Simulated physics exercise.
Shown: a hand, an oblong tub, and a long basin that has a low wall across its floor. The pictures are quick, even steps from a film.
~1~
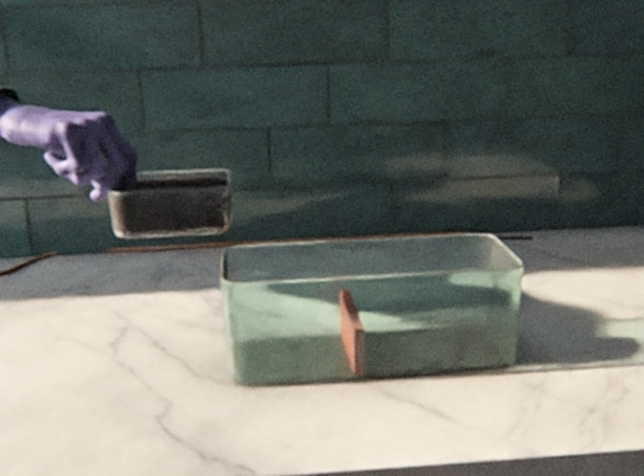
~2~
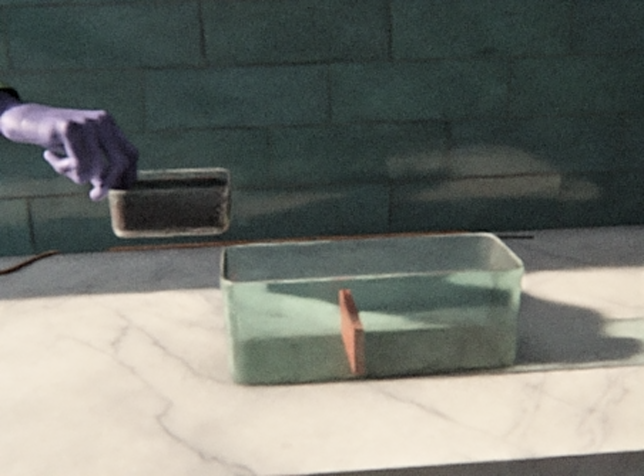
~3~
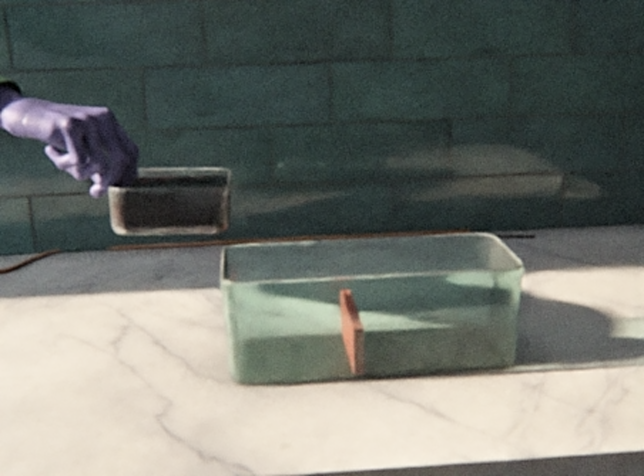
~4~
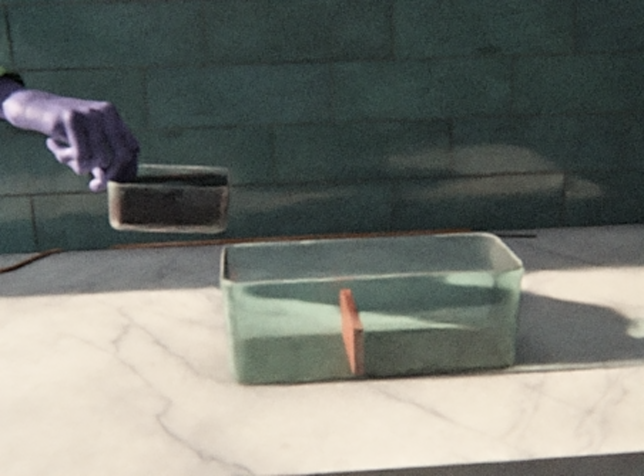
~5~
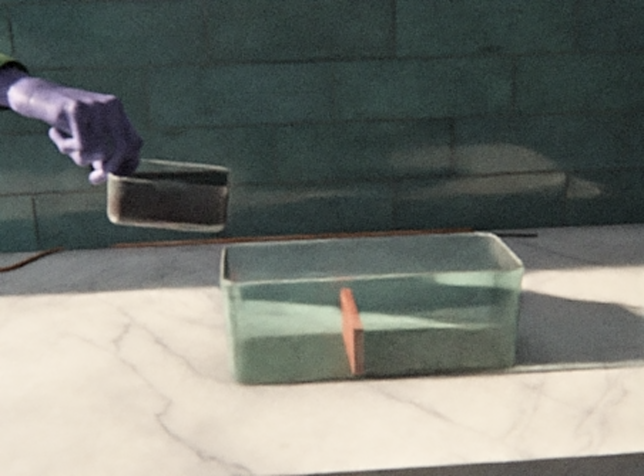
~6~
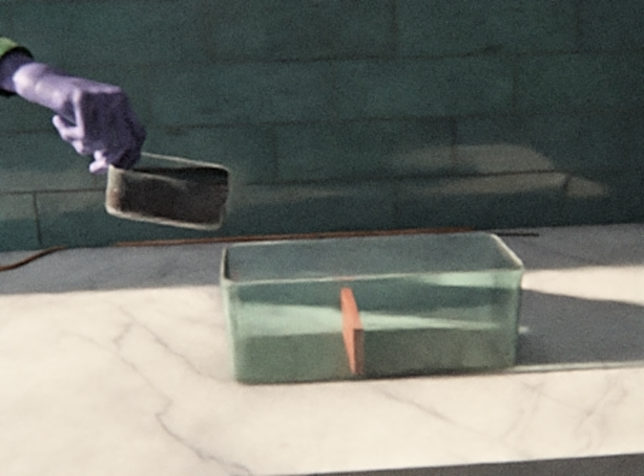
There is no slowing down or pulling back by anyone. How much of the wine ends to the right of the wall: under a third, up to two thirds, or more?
I predict a little ends up right of the wall, short of one third.
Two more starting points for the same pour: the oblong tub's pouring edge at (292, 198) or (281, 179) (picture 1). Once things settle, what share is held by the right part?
About 70 per cent, then about 65 per cent.
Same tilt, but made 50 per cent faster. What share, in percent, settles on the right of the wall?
About 5 per cent.
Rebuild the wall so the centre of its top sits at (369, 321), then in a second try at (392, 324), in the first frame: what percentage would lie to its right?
Result: 5 % first, 10 % second.
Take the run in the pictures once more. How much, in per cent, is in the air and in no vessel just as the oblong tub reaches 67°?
40 %.
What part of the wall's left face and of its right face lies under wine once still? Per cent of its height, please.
Once it settles, the left reaches around 50 and the right around 0.
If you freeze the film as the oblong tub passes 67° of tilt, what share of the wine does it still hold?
Close to 30 per cent.
A moment on, the oblong tub is tipped part way and 29 per cent is still to pour, 29 is left of the wall and 0 right of it.
Next, the oblong tub is tipped right over and 4 per cent is still to pour, 88 is left of the wall and 1 right of it.
Then the oblong tub is tipped right over and 0 per cent is still to pour, 98 is left of the wall and 2 right of it.
Later the oblong tub is tipped right over and 0 per cent is still to pour, 98 is left of the wall and 2 right of it.
Finally, 98 per cent lies left of the wall, 2 right of it and 1 outside.
